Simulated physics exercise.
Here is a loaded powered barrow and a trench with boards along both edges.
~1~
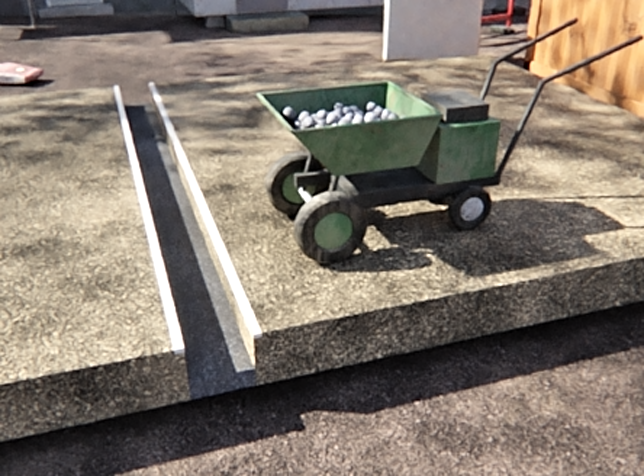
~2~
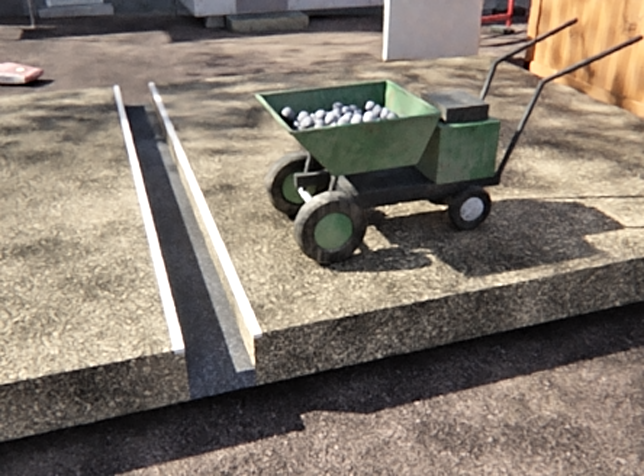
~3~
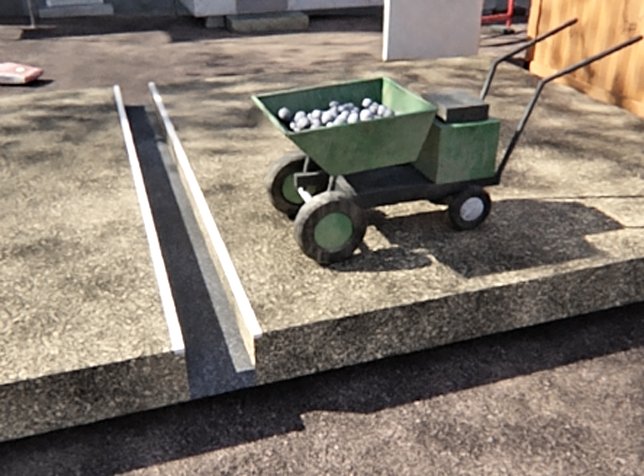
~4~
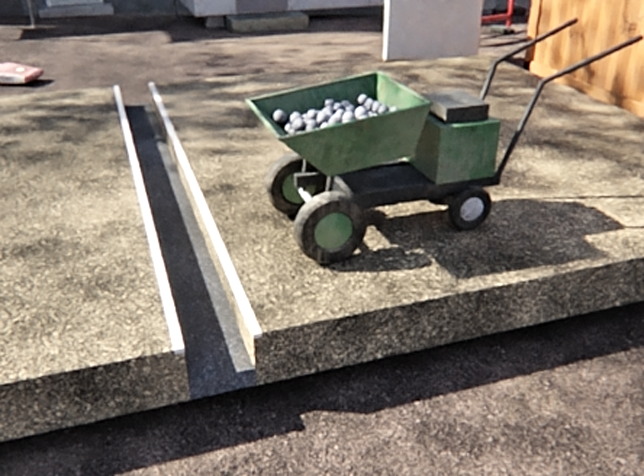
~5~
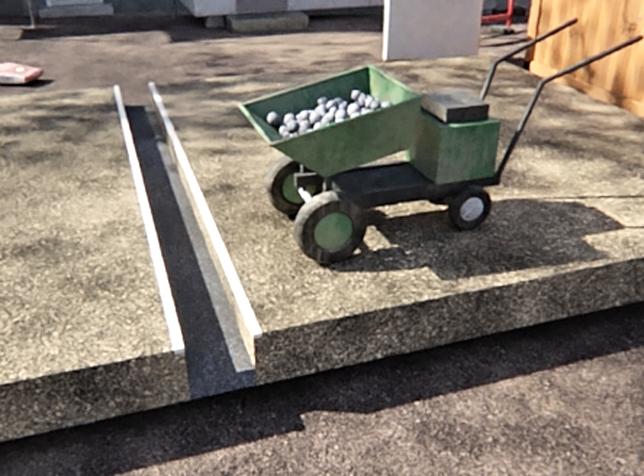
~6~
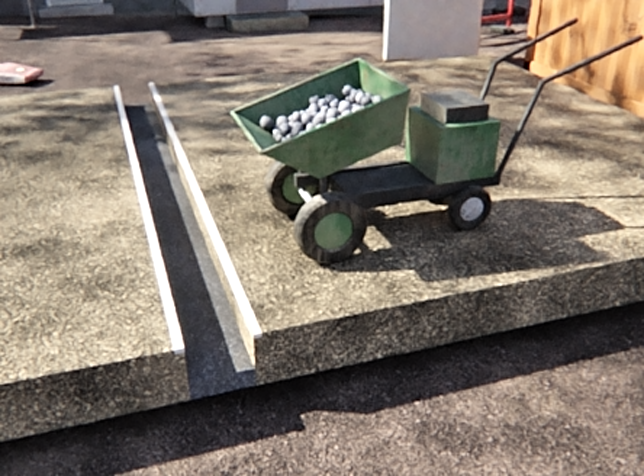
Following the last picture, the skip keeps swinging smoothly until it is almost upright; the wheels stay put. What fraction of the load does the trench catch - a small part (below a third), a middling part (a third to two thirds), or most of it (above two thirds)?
Most of it, above two thirds.
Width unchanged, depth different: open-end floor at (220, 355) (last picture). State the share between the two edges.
Around 60 per cent.
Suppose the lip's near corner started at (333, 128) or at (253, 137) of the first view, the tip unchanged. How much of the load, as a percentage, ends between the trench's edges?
The first gives close to 70 per cent and the second 30 per cent.
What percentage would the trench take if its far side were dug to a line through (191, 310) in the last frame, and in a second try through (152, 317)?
Roughly 70 percent first and 100 percent second.
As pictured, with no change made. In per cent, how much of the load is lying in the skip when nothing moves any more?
All told, it is near 0 percent.
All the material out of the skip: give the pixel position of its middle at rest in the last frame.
(190, 272).
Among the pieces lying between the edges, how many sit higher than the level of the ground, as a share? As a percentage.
My guess is some 0 per cent.
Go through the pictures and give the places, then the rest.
Lip of the skip at (293, 132), level; top of the load at (359, 122), round cobbles; first edge of the trench at (243, 300); far edge at (171, 313), the trench over half as wide as the skip, and about half as deep as wide, in the first frame.
Lip of the skip at (291, 133), level; top of the load at (358, 121), in the second frame.
Lip of the skip at (287, 135), tipped barely; top of the load at (354, 120), in the third frame.
Lip of the skip at (280, 139), tipped a little; top of the load at (362, 114), in the fourth frame.
Lip of the skip at (271, 145), tipped a little; top of the load at (375, 115), in the fifth frame.
Lip of the skip at (262, 153), tipped clearly; top of the load at (367, 110); first edge of the trench at (243, 300); far edge at (171, 313), in the sixth frame.
Soon after the last picture, skip tipped steeply; all in the skip.
A little later, skip tipped right over; about half in the skip; about half in or heaped over the trench; a stray few beyond it; a stray few falling.
Later still, skip tipped right over; a stray few in the skip; nearly all in or heaped over the trench; a small part beyond it.
At rest, skip tipped right over; nearly all in or heaped over the trench; a small part beyond it.
